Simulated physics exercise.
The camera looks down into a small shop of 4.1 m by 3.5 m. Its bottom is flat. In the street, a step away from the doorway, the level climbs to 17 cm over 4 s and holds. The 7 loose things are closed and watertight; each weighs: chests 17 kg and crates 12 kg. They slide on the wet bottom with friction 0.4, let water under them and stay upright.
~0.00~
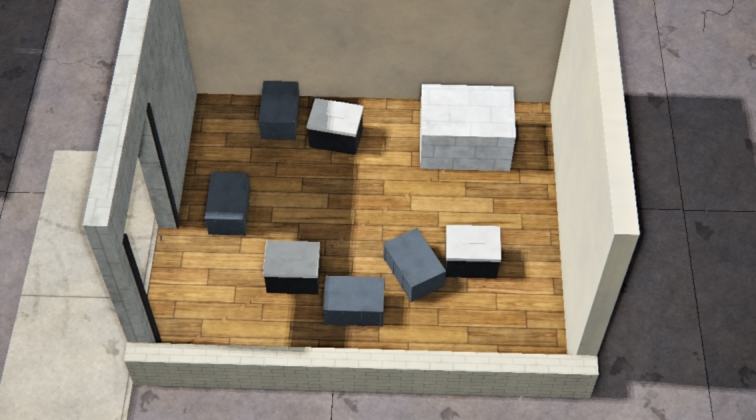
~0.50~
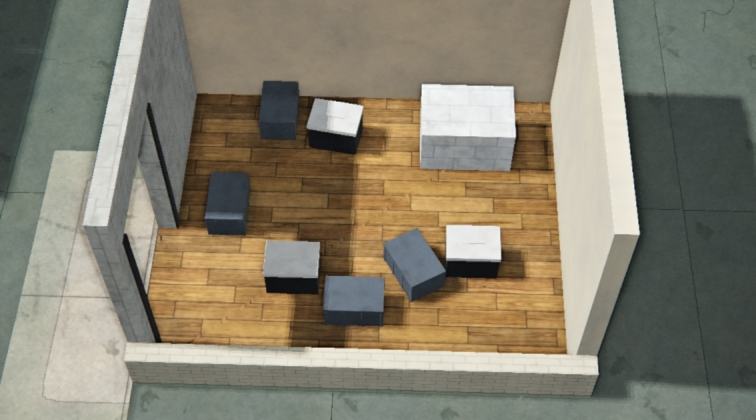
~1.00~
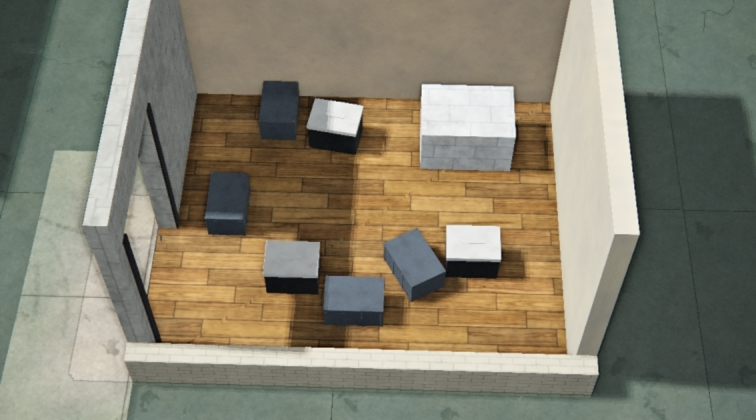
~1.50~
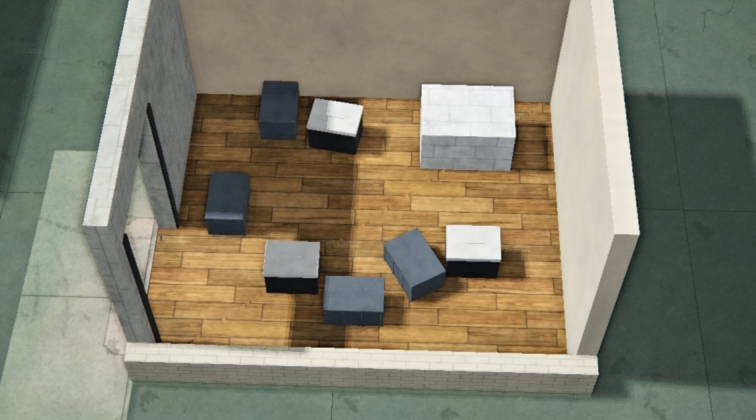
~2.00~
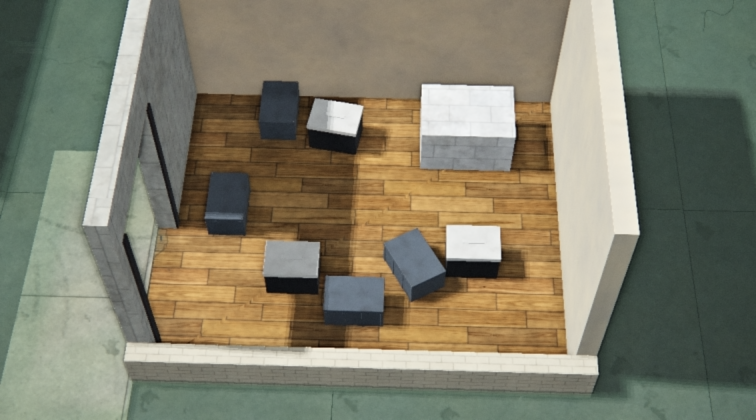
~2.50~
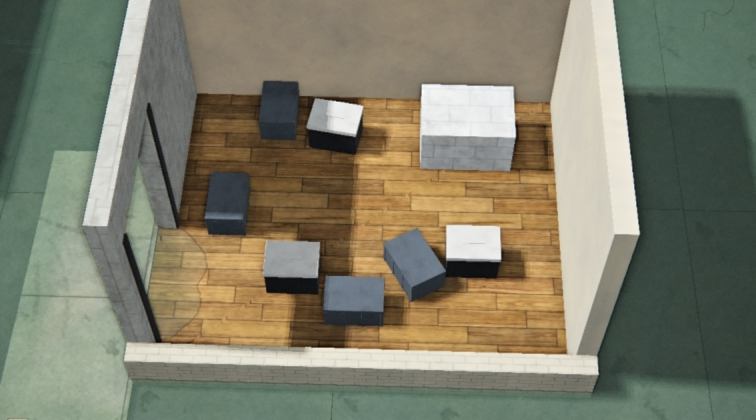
We see a roofless, wood-floored shop holding grey and white blocks that stay still, as the grey paving outside turns green, the tint spreads over the pale slab at left, and a faint, clear film of water enters the doorway.
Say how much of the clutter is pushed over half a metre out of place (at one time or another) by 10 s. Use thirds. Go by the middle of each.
That comes to less than a third.
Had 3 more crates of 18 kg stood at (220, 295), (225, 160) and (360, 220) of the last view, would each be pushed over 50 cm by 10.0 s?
In turn: Over, under, past it.
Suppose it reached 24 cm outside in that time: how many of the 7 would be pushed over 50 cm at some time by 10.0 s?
In that case 6 of them.
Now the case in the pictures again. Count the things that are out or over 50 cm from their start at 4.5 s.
By then 0.
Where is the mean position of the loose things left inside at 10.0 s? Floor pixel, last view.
Around (389, 210).
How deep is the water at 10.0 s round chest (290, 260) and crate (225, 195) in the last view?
About 8 and 4 cm.
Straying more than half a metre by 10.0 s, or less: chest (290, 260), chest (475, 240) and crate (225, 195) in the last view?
In that order: Over, less, under.
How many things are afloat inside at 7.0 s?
1 of them.
After 3.5 s 0 of 7 are over 50 cm from their spots; 0 afloat.
After 4.5 s 0 of 7 are over 50 cm from their spots; 0 afloat.
After 7.0 s 1 of 7 are over 50 cm from their spots; 1 afloat.
After 10.0 s 2 of 7 are over 50 cm from their spots, and 2 have been at some point; 3 afloat.
